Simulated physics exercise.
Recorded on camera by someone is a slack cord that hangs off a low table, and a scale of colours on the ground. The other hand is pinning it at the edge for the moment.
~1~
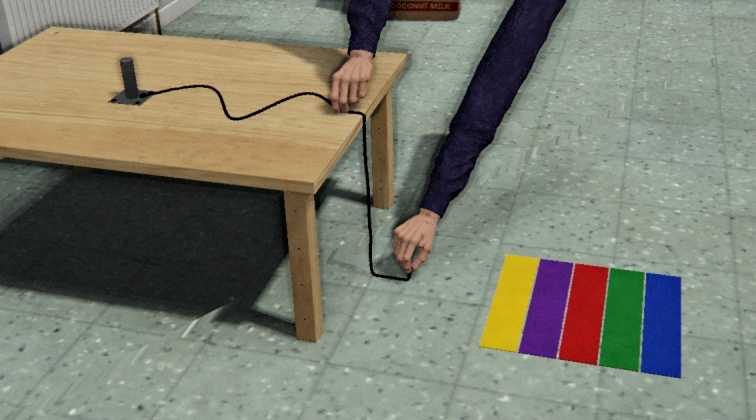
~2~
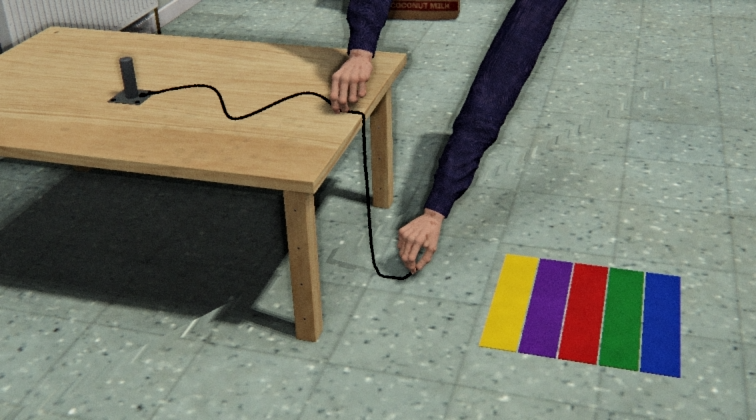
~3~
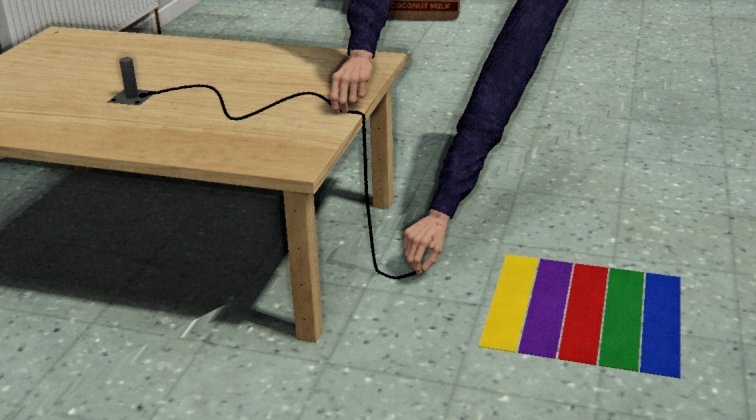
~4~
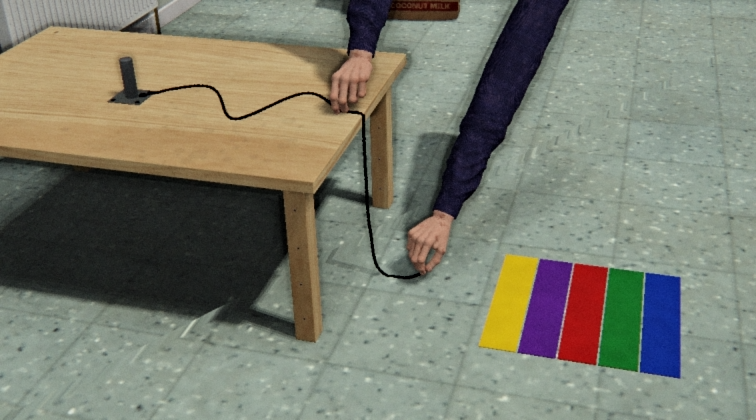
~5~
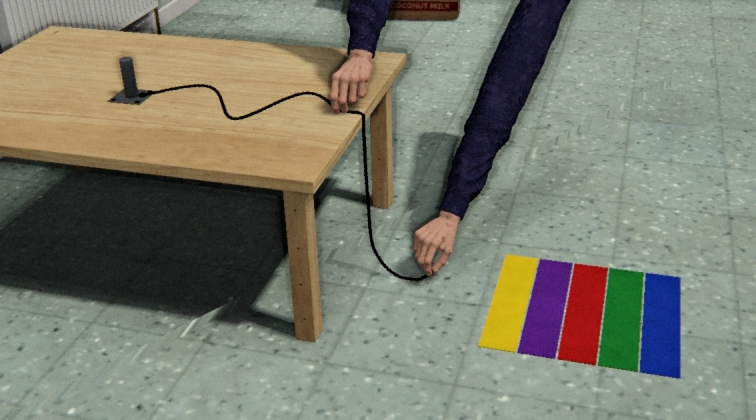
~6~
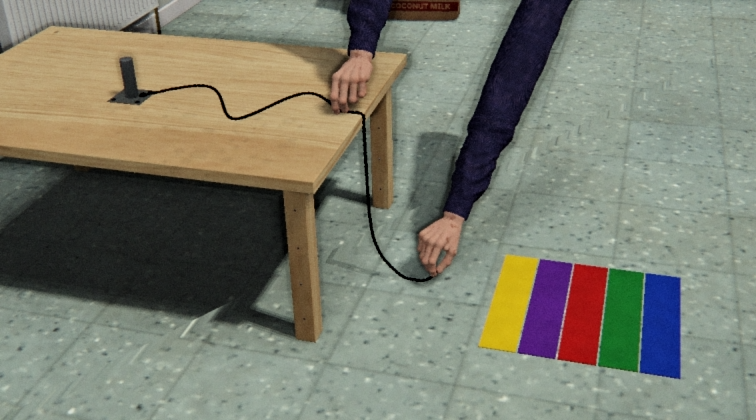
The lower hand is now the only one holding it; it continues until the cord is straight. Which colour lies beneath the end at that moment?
Blue.
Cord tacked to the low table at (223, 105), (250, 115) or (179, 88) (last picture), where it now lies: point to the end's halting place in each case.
Results: (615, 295); (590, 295); (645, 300).
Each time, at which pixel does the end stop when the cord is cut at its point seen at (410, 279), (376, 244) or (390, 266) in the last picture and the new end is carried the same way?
The places are (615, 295), (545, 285) and (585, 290).
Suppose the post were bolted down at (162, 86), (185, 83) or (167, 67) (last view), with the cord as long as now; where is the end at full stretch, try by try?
(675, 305), (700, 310) and (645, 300).
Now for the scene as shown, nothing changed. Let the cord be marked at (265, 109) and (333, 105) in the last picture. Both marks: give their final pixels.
Result - first point (331, 113), second point (421, 153).
Early on, end near (592, 294); over red.
Midway, end near (635, 300); over green.
At the end of the slack, end near (661, 303); over blue. Over blue.
